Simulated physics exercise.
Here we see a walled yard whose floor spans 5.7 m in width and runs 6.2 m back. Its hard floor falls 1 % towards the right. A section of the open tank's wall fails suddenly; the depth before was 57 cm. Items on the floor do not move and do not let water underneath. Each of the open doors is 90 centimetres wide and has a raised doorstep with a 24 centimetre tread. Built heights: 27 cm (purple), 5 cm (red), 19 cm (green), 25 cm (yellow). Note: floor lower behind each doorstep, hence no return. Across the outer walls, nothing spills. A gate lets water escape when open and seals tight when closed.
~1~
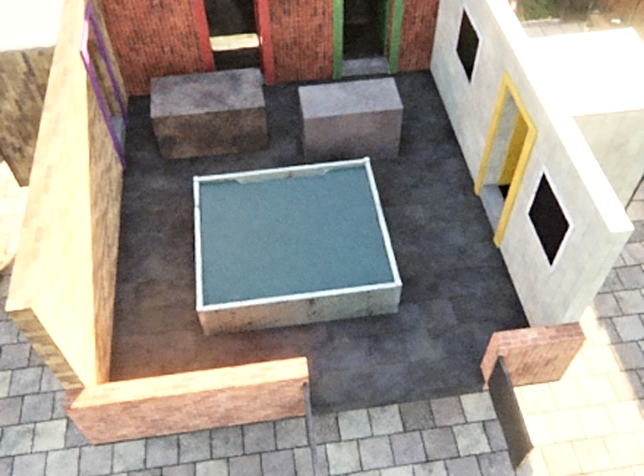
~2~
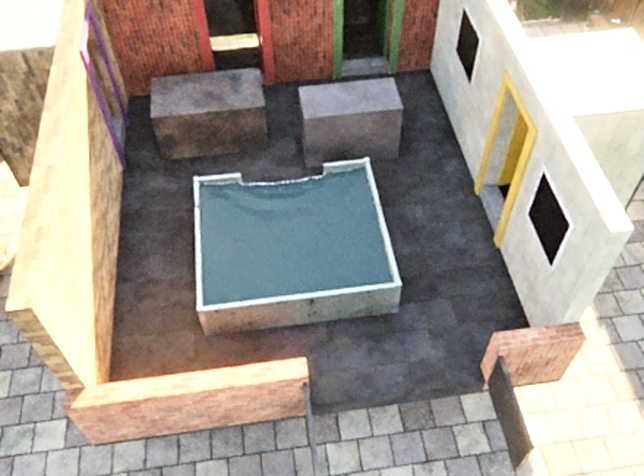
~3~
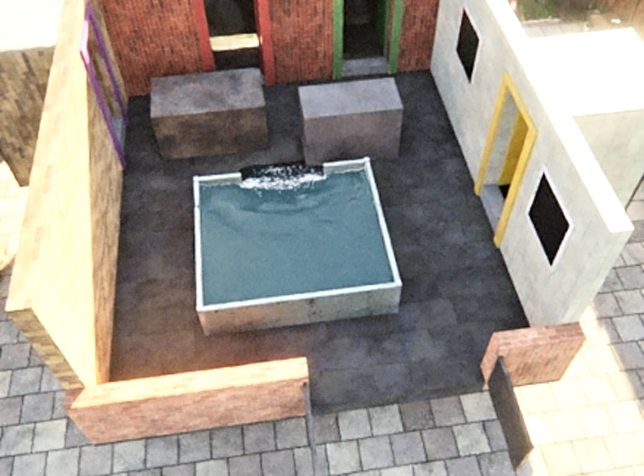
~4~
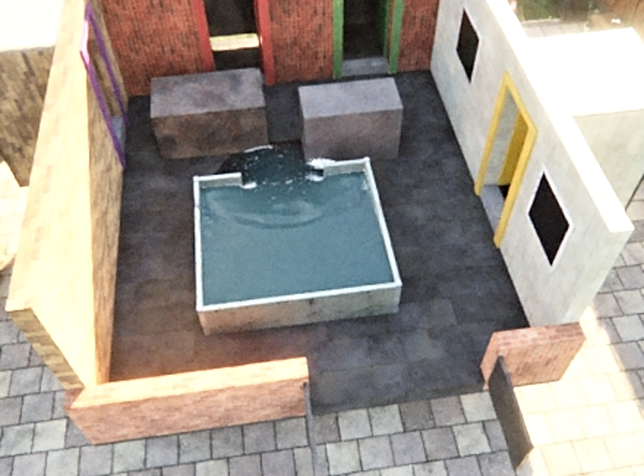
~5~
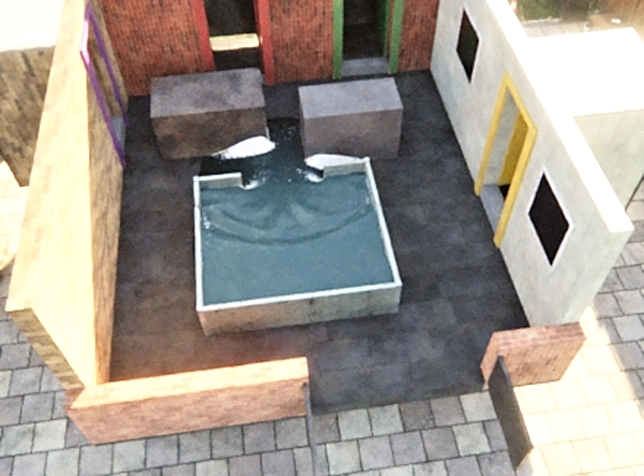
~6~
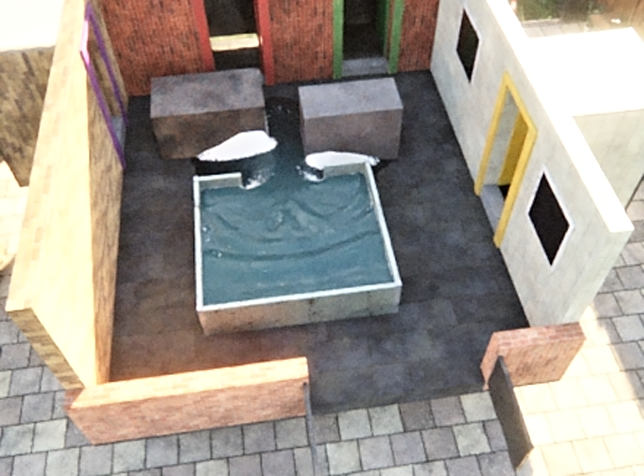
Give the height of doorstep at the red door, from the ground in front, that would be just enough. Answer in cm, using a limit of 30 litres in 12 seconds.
Close to 16 cm.
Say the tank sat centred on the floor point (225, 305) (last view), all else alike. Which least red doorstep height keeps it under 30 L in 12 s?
About 12.5 centimetres.
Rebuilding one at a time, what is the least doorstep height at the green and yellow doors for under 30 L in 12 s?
You'd want some 6.5 cm at green and some 6.0 cm at yellow.
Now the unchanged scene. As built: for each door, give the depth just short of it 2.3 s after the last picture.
Lab note, depth in cm: Purple 9; red 13; green 11; yellow 8.
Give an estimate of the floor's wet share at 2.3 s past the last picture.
Around 60 per cent of the floor.
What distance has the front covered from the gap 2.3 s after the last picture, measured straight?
Around 4.2 m from the gap.
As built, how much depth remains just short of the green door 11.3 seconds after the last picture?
About 10.0 cm.
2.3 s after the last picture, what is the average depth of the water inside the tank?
On average, around 31 cm.
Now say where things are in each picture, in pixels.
The first frame shows the open tank at (291, 232) is whole and still, 57 cm deep; the red door at (236, 40) is dry.
In the second frame, water pours out on the far side and has run 0.3 m, to a hidden place; about 8 cm deep outside, 57 cm at the back.
In the third frame, the front is at (255, 168), 0.8 m from the gap on the far side; 1.0 m2 of floor is wet, 57 cm left at the back.
In the fourth frame, the gap is on the far side, the front 1.2 m out at (270, 146); the back of the open tank holds 57 cm.
In the fifth frame, the gap is on the far side, the front 1.8 m out at (271, 123); the back of the open tank holds 57 cm.
In the sixth frame, the front is at (274, 100), 2.4 m from the gap on the far side; 3.1 m2 of floor is wet, 56 cm left at the back; the red door at (236, 40), 3.0 m from the gap, is still 0.7 m from the nearest water.
Then, 0.7 s after the last picture water covers 25 % of the floor, deepest (43 cm) near (264, 154); it has not reached the red door.
Then, 2.3 s after the last picture water covers 60 % of the floor, deepest (32 cm) near (285, 84); 13 cm at the red door, 88 litres in over its 5 cm doorstep.
Then, 11.3 s after the last picture water covers 95 % of the floor, deepest (14 cm) near (530, 346); 7 cm at the red door, 209 litres in over its 5 cm doorstep.
At the red door as built, the water peaked near 14 cm, 1.5 s after the last picture.
Run again over the same 12 s with other heights there, 40 litres in over 14.5 cm, 13 litres over 20 cm. The limit of 30 litres is kept from about 16 cm up.
